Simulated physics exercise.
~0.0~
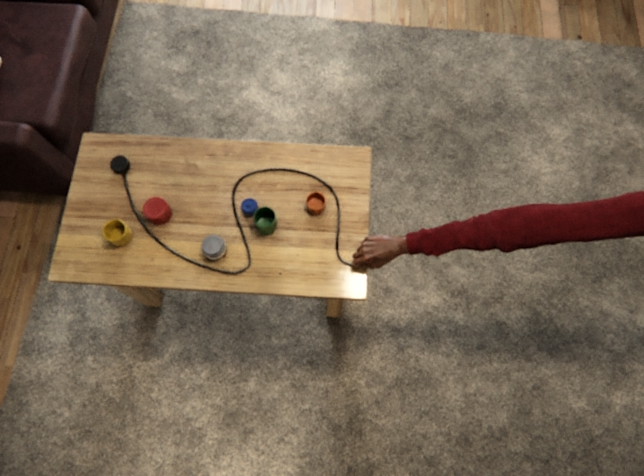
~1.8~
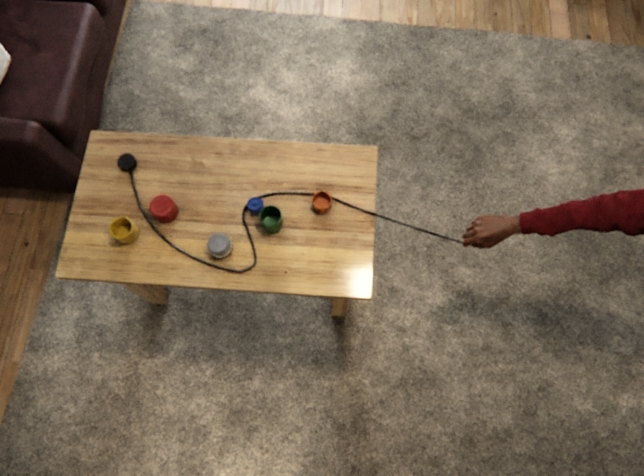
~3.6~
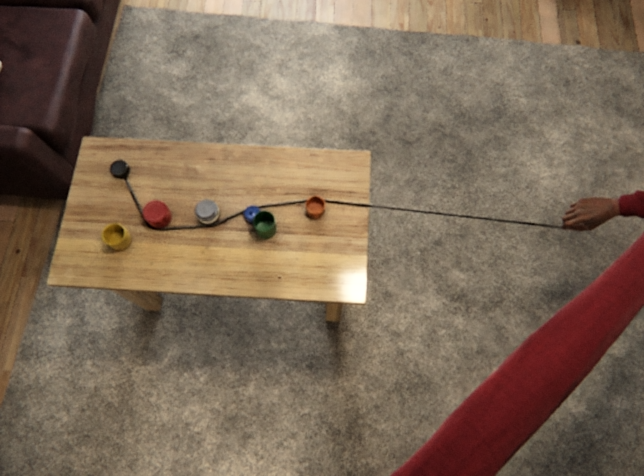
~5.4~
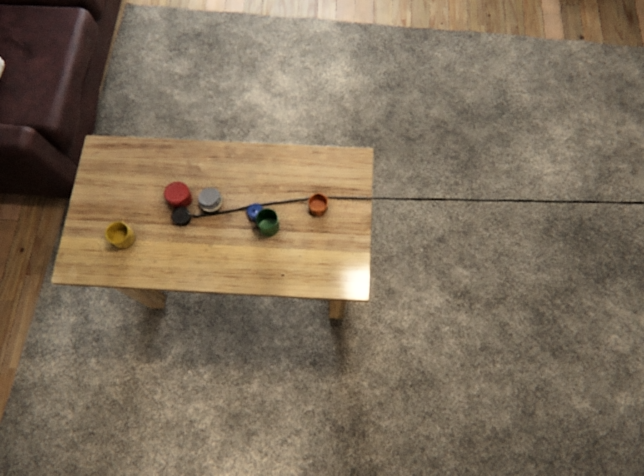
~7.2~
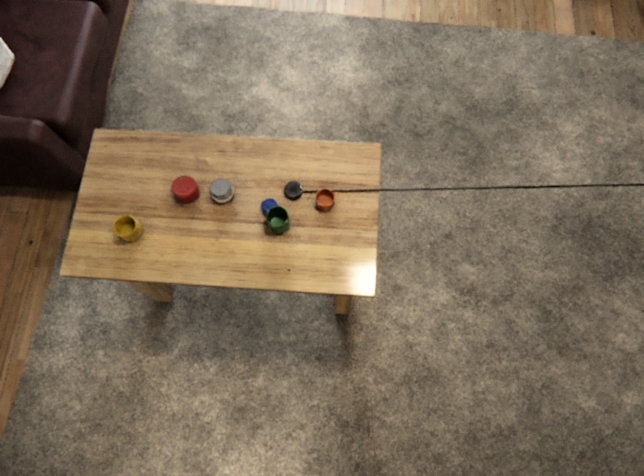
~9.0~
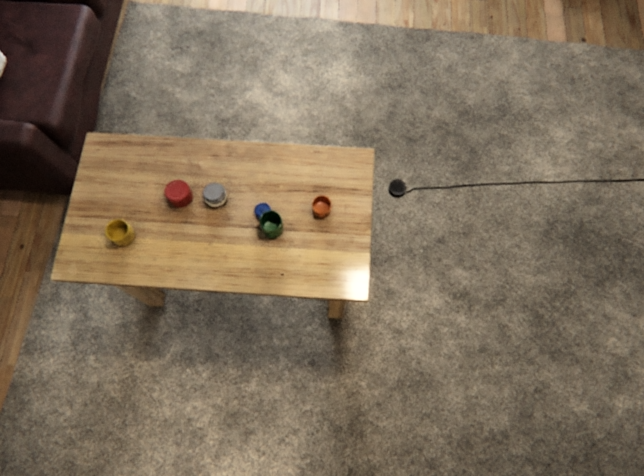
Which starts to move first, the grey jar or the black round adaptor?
The grey jar starts to move first, shifted up the table as the cable tightens. The black round adaptor only begins to slide after that.
